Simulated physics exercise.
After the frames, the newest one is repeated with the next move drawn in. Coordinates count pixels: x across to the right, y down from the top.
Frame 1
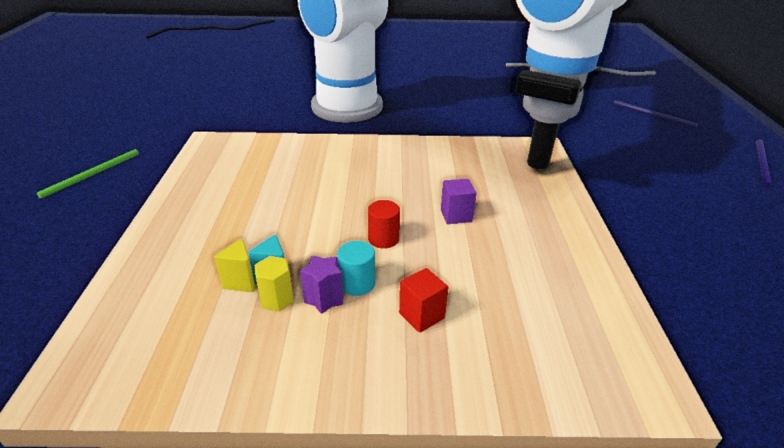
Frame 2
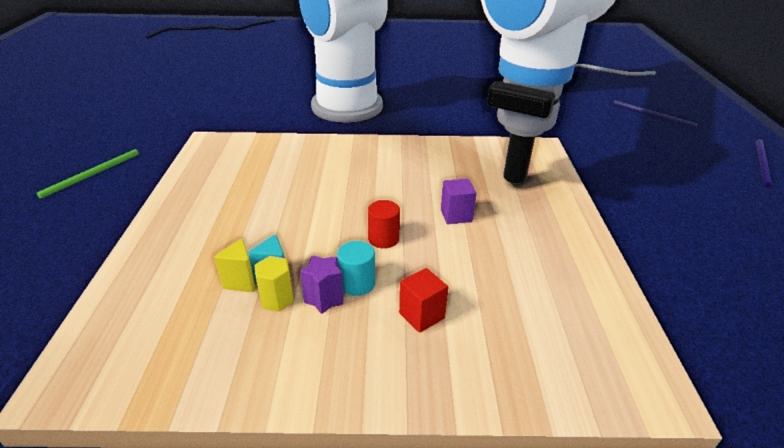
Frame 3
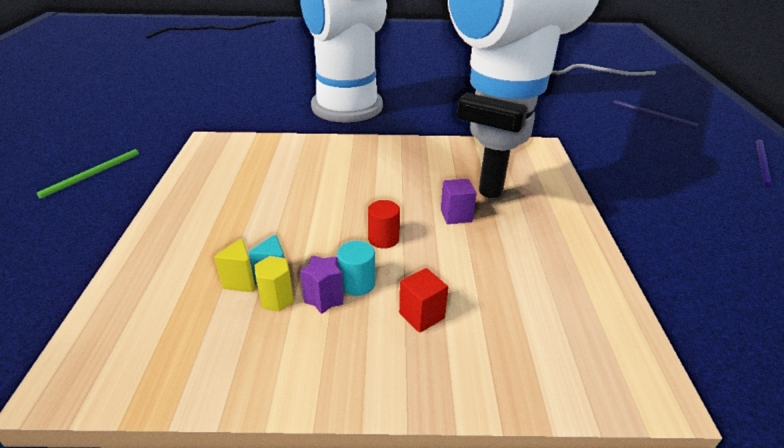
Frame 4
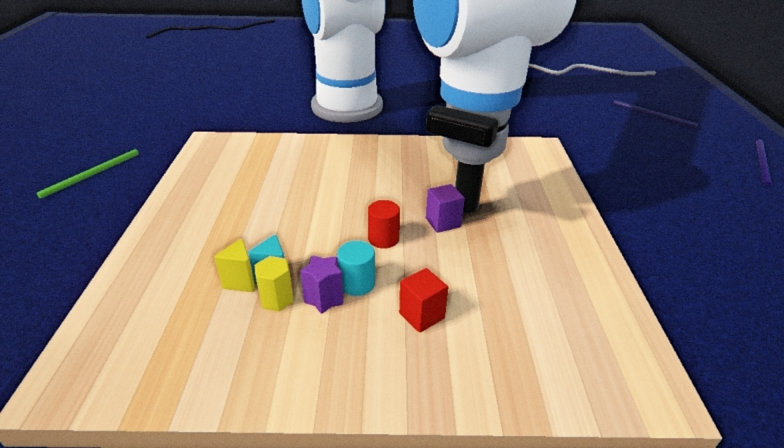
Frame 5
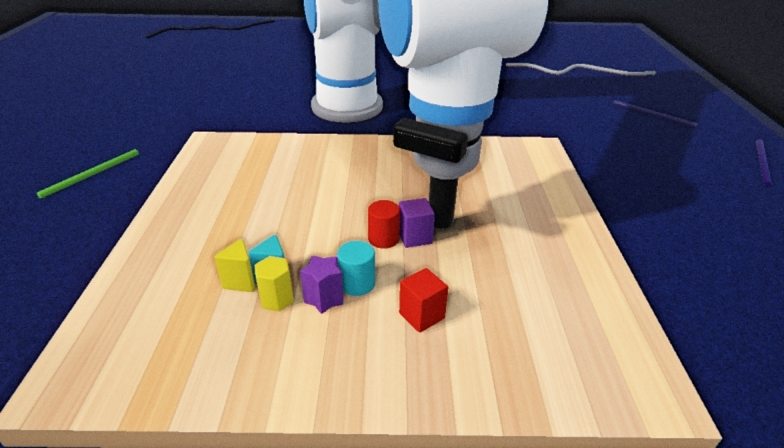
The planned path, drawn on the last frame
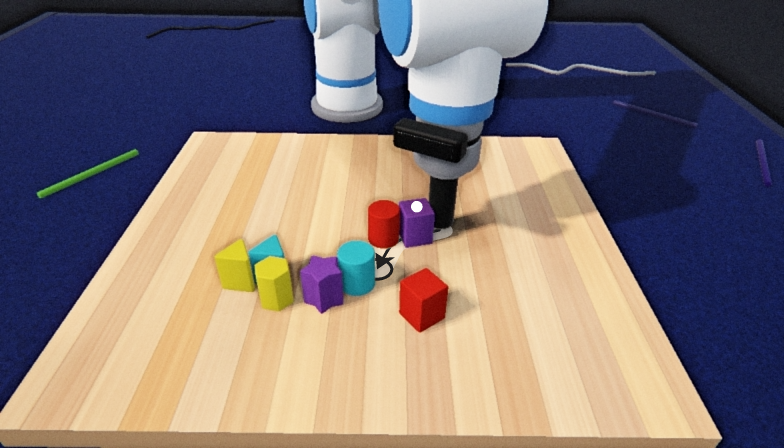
A white and blue robot arm with a black bar at its tip reaches over the back right of a pale wooden board on dark blue cloth, seen from the front and above by a still camera. Red, purple, turquoise and yellow blocks sit around the board's middle and left. The bar moves left and toward the viewer, pushing the purple square block beside the red cylinder.
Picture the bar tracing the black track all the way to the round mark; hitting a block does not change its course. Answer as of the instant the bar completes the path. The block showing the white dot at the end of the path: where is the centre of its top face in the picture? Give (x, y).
Put as a pixel place, it's (351, 227).
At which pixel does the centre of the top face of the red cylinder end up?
I'd place it at (322, 219), taking the centre of its top.
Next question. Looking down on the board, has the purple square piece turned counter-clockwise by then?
I expect not.
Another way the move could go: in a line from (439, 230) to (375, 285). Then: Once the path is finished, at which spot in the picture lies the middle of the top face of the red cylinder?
The centre of its top face lies at (348, 211).
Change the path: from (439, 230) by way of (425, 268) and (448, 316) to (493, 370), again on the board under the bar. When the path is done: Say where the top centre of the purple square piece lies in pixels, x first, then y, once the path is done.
Pixel (402, 217).
The line goes from (439, 230) by way of (412, 237) and (389, 249) to (377, 269); the dot is on the purple square piece.
The first path, step by step. One third of the way, bar (411, 229); red cylinder (353, 214); purple square piece (386, 214).
Two thirds of the way, bar (389, 241); red cylinder (327, 218); purple square piece (358, 223), turned 15° clockwise.
At the end, bar (377, 261); purple star block unmoved; turquoise cylinder (353, 254); red cylinder (322, 219); purple square piece (351, 227), turned 35° clockwise.
